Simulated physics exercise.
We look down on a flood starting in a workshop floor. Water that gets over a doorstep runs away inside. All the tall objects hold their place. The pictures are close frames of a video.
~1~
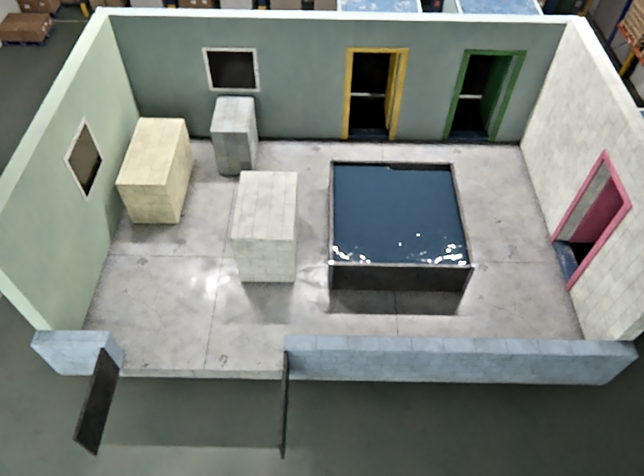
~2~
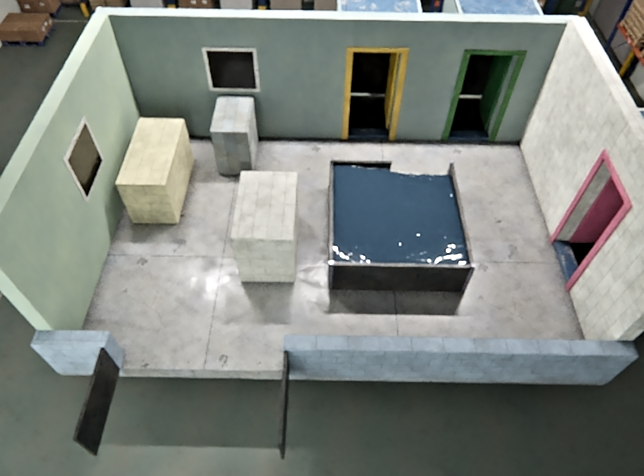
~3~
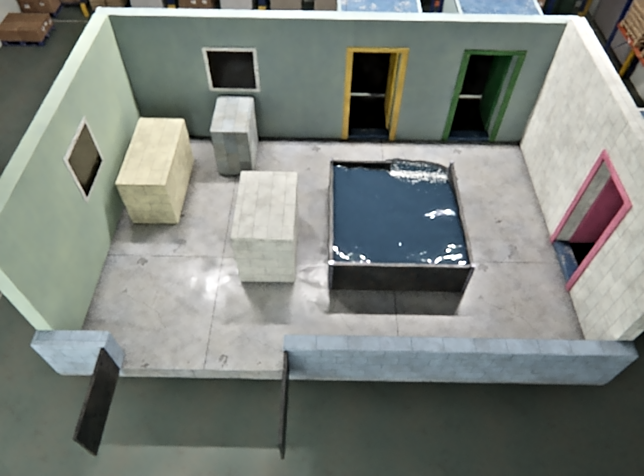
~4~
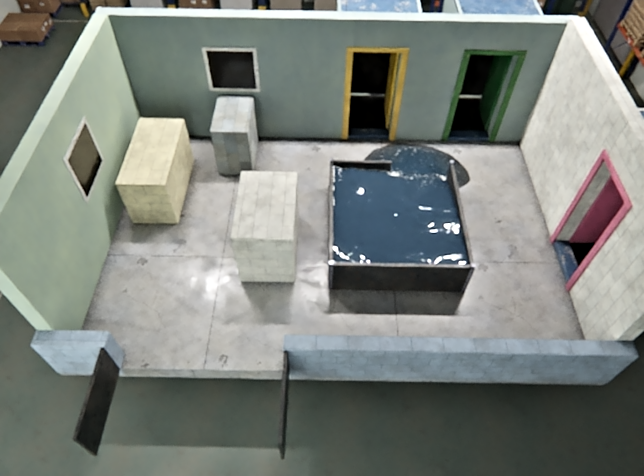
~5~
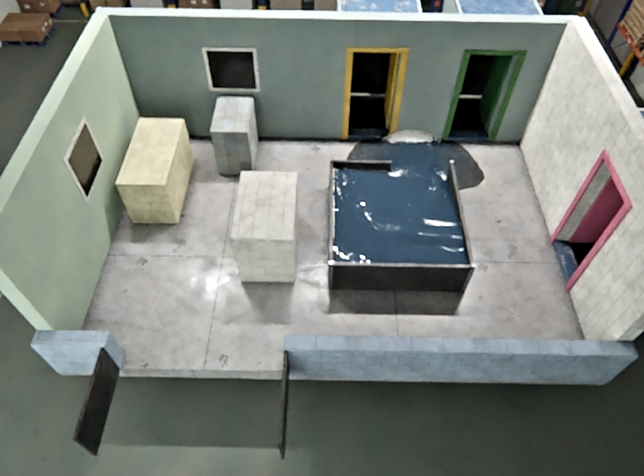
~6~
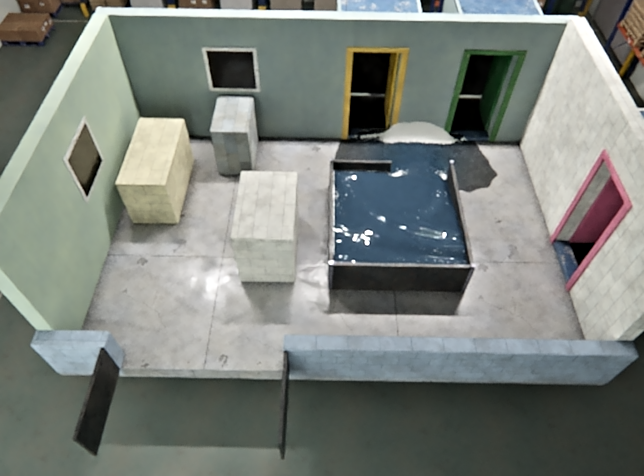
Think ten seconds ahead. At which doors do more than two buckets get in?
In the end: The green door takes more than that; the pink door stays under that; the yellow door takes more than that.
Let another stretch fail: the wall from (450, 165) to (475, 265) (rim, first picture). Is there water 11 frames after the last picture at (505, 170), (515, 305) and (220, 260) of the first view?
In turn: Flooded, under water, free of water.
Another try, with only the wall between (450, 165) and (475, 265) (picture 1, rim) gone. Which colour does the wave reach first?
First comes the one in pink.
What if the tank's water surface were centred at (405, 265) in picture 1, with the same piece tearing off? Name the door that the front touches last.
Last comes the pink one.
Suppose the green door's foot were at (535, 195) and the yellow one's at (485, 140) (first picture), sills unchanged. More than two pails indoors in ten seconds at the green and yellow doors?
One by one: Green lets more in; yellow floods.
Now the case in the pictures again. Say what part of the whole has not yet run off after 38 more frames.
Close to 86 %.
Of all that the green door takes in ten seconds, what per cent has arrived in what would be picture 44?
Close to 85 %.
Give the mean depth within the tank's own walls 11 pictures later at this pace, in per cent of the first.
Some 60 per cent.
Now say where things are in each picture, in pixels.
The first frame shows still water in the water tank at (396, 212).
In the second frame, water pours out on the water tank's far side and has run to a hidden place.
In the third frame, water pours out on the water tank's far side and has run to a hidden place.
In the fourth frame, the front is at (396, 146), out from the gap on the water tank's far side.
In the fifth frame, water pours out on the water tank's far side and has run to (450, 142).
In the sixth frame, the front is at (470, 142), out from the gap on the water tank's far side.
A moment on, water covers 15 % of the floor; the green door under two buckets in, the pink door not reached, the yellow door over two buckets in.
Next, water covers 25 % of the floor; the green door far over two buckets in, the pink door not reached, the yellow door far over two buckets in.
Then, water covers 55 % of the floor; the green door far over two buckets in, the pink door wet at the sill, nothing in, the yellow door far over two buckets in.
Later, water covers 85 % of the floor; the green door far over two buckets in, the pink door wet at the sill, nothing in, the yellow door far over two buckets in.
In the end, water covers 100 % of the floor; the green door far over two buckets in, the pink door wet at the sill, nothing in, the yellow door far over two buckets in.
